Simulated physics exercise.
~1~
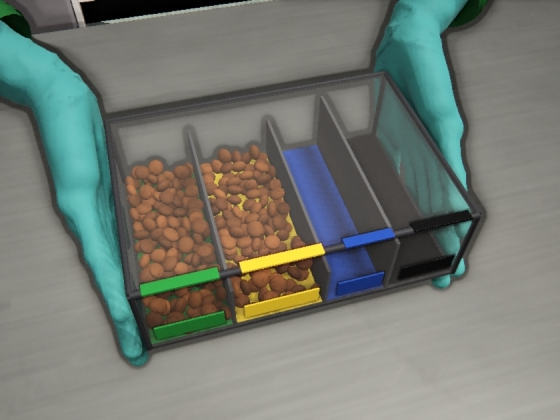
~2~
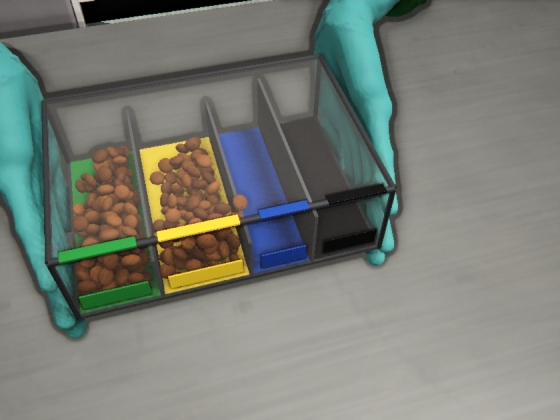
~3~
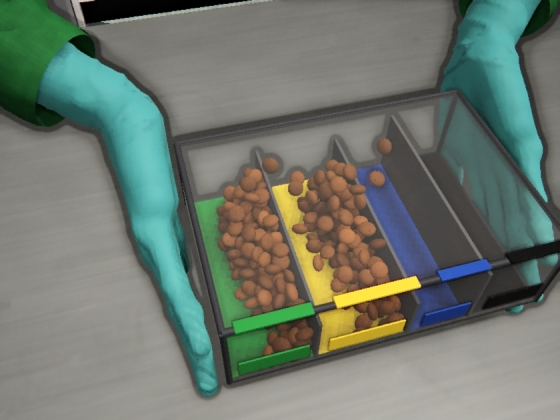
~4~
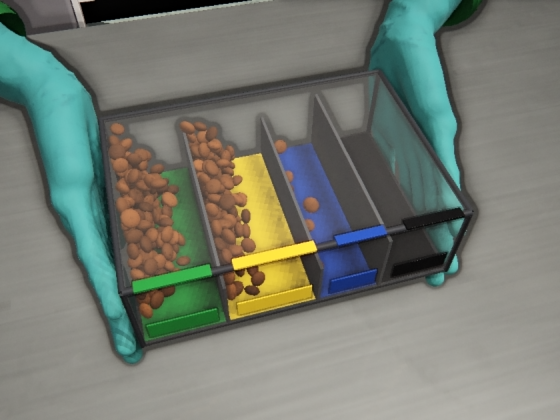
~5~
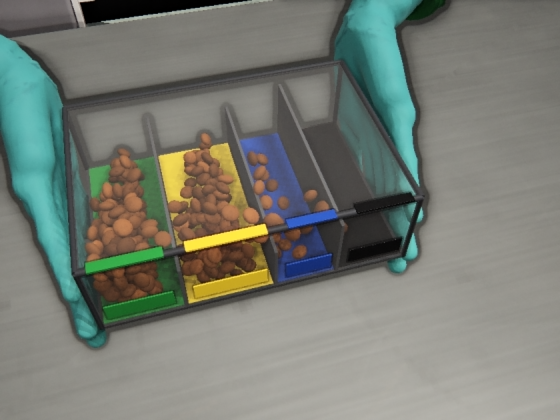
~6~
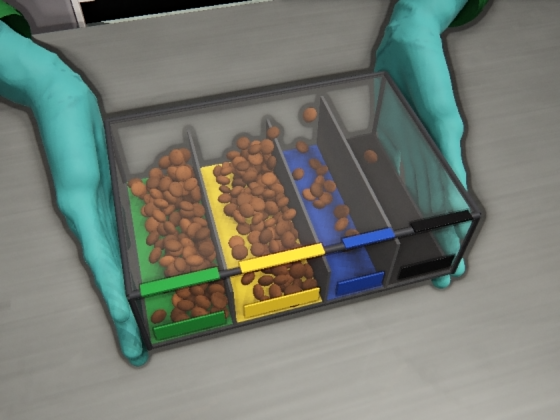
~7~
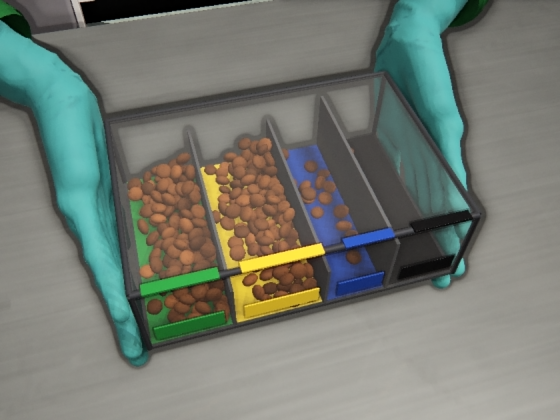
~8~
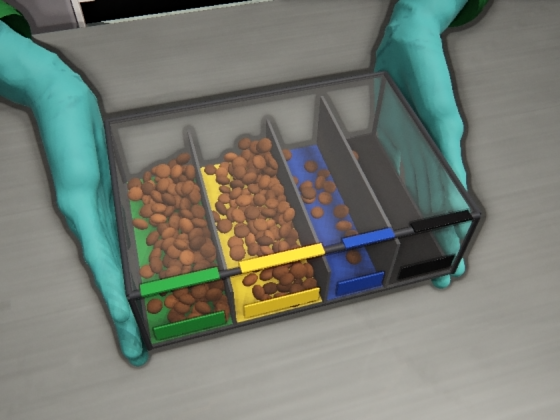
The clip shows teal-gloved hands shaking a clear, lidded box of brown kibble left and right, scattering pieces from the green and yellow compartments toward the blue one, before holding it still with most pieces in green and yellow, a few in blue, and black essentially empty.
